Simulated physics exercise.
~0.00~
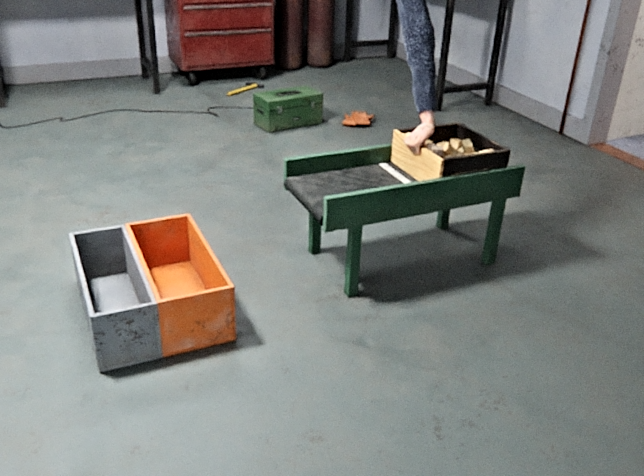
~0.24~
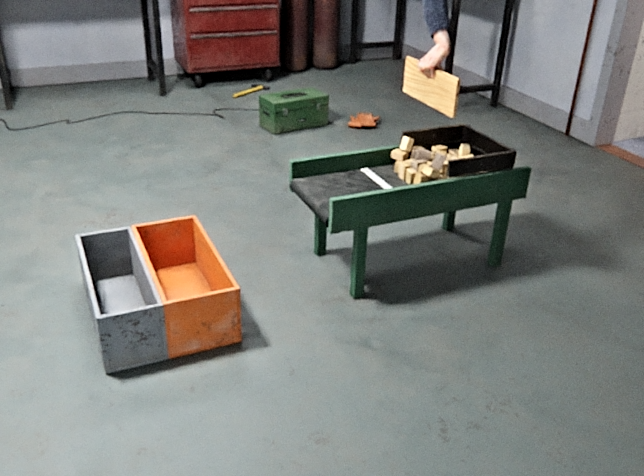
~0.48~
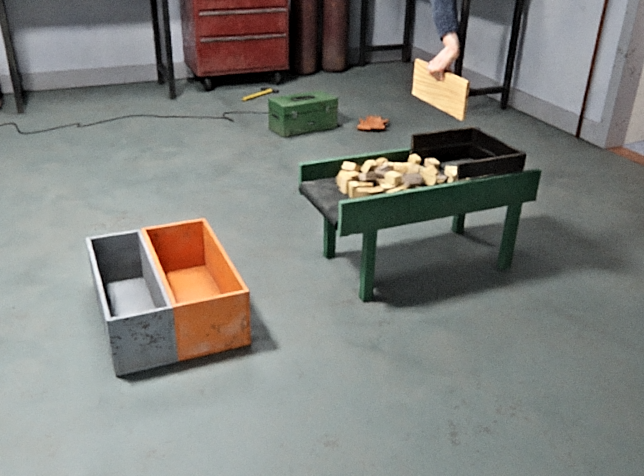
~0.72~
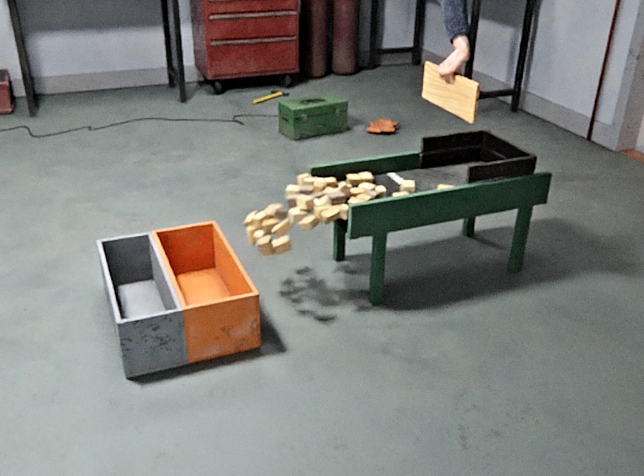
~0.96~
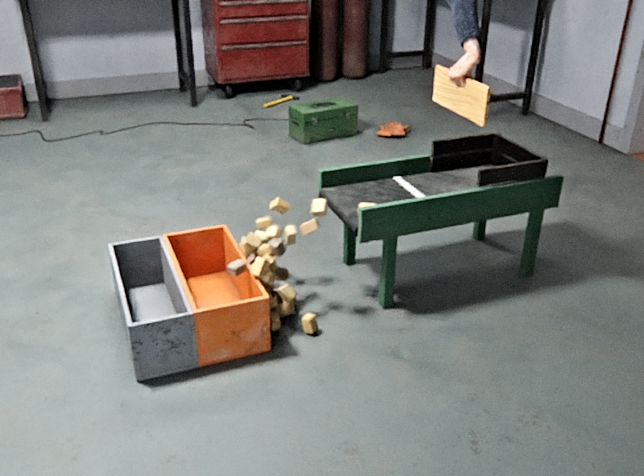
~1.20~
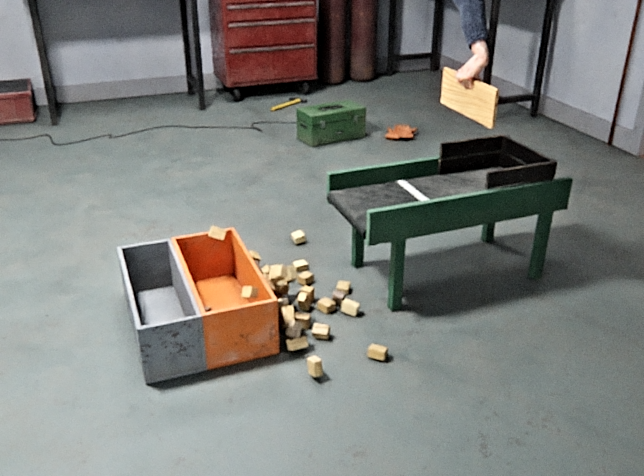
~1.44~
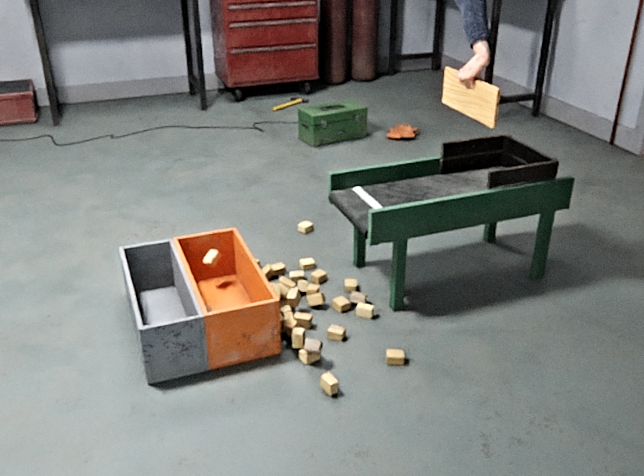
A hand lifted a wooden board from the front of a black pen on a green-sided conveyor, and the belt carried wooden blocks left and off its end, most landing on the floor short of the orange bin, with only a few dropping inside.
